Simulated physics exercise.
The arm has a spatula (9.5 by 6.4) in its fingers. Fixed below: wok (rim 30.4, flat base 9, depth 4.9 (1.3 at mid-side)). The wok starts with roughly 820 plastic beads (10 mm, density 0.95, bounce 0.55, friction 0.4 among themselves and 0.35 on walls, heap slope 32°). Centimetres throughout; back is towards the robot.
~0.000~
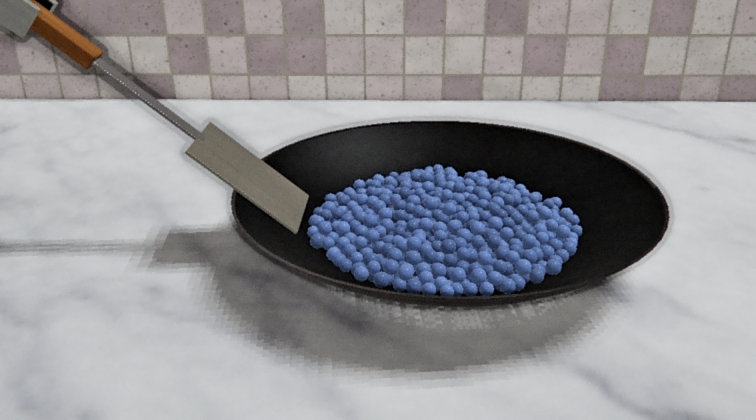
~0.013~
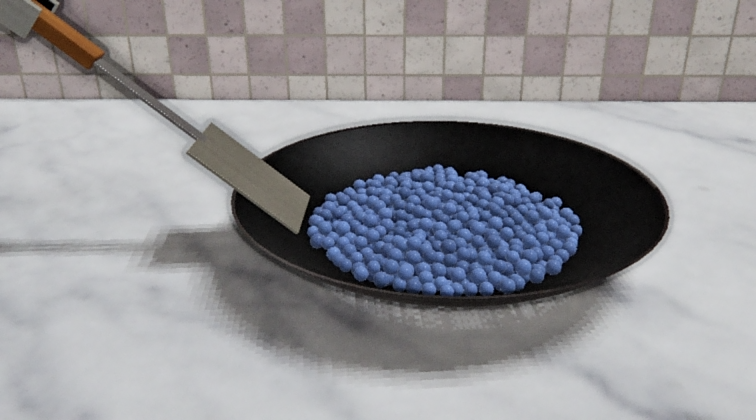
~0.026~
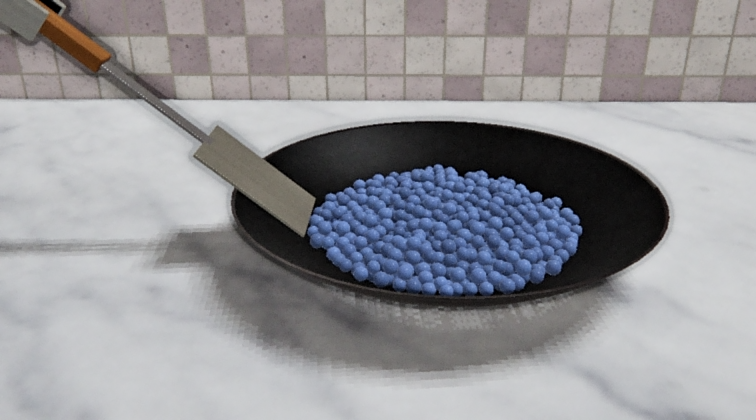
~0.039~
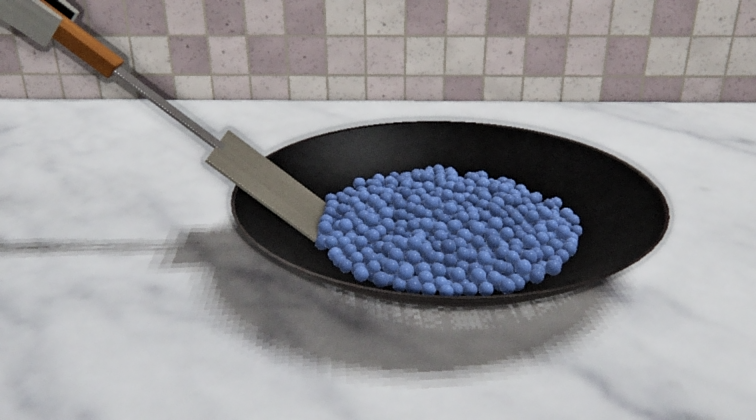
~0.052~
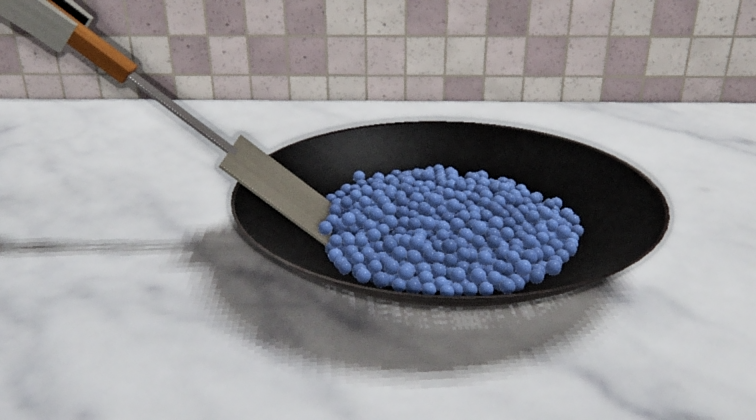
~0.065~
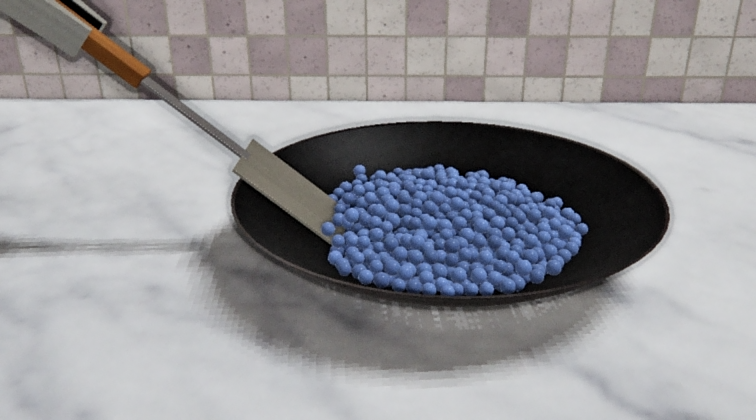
A spatula resting at the left edge of a black wok paused briefly, then slid slowly to the right into a heap of small blue beads, nudging the nearest ones slightly inward.
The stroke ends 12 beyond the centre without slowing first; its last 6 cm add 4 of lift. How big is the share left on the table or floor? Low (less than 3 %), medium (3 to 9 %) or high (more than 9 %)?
On the table or floor the share is high, more than 9 %.
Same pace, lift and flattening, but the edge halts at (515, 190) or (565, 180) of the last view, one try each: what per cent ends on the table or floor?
About 0 and 10 per cent.
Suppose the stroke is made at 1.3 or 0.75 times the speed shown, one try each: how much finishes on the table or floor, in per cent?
About 25 and 15 per cent.
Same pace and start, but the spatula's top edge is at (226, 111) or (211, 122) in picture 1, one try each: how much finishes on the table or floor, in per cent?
About 20 and 20 per cent.
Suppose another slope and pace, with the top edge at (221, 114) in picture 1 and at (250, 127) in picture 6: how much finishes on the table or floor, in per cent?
Some 15 per cent.
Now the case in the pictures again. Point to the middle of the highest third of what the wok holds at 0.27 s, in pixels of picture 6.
At about (565, 195).
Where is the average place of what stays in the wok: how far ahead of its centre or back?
Roughly 3.0 cm ahead.
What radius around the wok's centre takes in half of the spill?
About 32 cm.
By 0.17 s, sloping 40°, highest piece 5 above the table; 815 in the wok.
By 0.27 s, sloping 40°, highest piece 6 above the table; 815 in the wok.
By 0.52 s, sloping 40°, highest piece 6 above the table; 676 in the wok, 110 on the table or floor, 29 on the blade or in flight.
By 1.57 s, sloping 40°, highest piece 5 above the table; 676 in the wok, 139 on the table or floor.
Final count, 676 in the wok, 139 on the table or floor. That is 17 % on the table or floor.
